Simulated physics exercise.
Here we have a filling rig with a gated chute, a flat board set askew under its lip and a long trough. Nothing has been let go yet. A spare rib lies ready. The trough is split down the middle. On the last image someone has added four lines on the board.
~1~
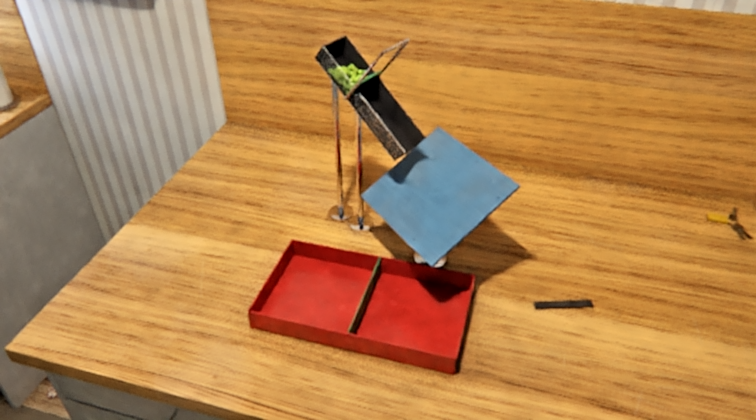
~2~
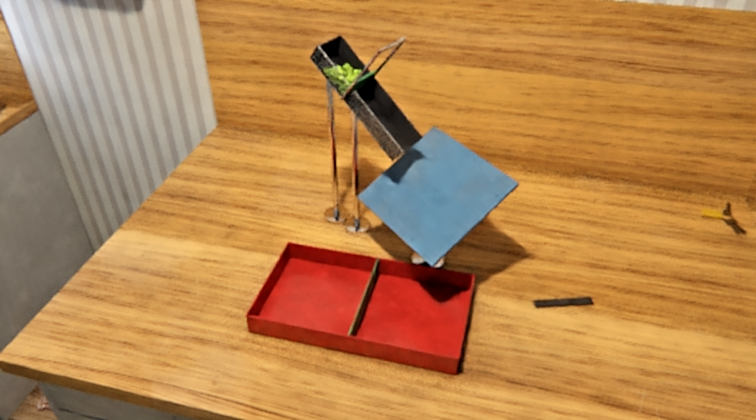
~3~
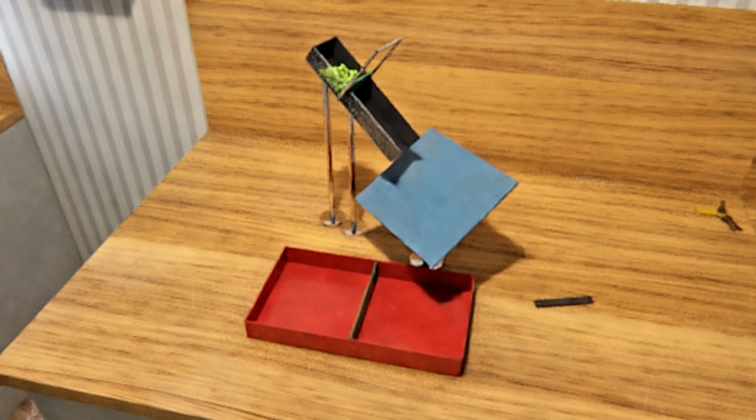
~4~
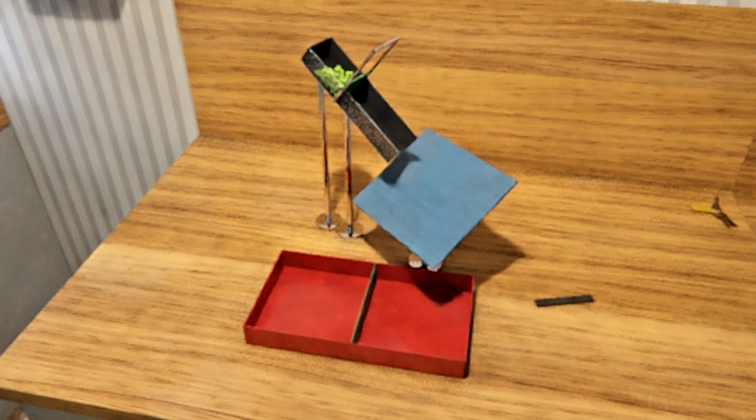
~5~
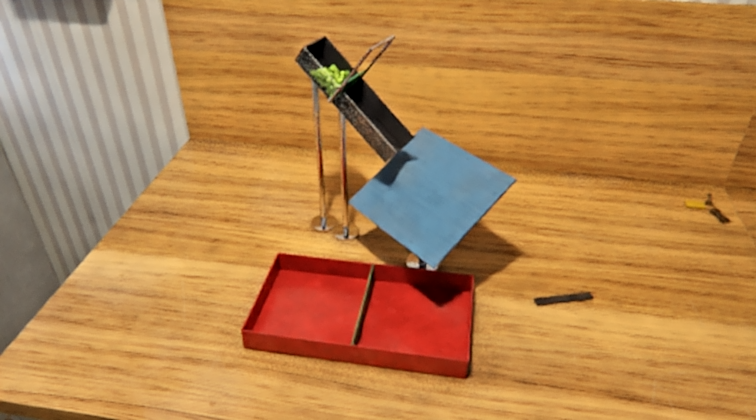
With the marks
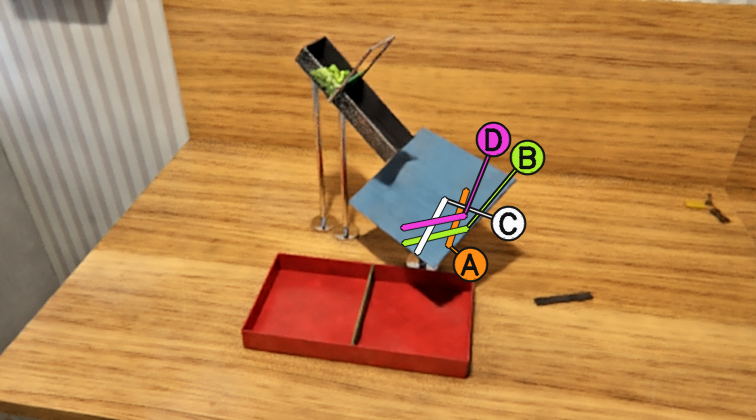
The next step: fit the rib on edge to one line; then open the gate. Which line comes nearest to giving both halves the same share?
I would pick line B.
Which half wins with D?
Left.
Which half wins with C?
The right half.
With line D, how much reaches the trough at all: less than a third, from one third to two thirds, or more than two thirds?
It is more than two thirds.
On the marked copy, line A from (466, 191) to (448, 245); line B from (466, 228) to (404, 243); line C from (444, 199) to (417, 252); line D from (464, 215) to (403, 227).
Choosing A, of what is caught, close to a quarter in the left half, the bulk in the right.
Choosing B, of what is caught, close to a third in the left half, close to two thirds in the right.
Choosing C, of what is caught, a small share in the left half, the bulk in the right.
Choosing D, of what is caught, the bulk in the left half, a small share in the right.
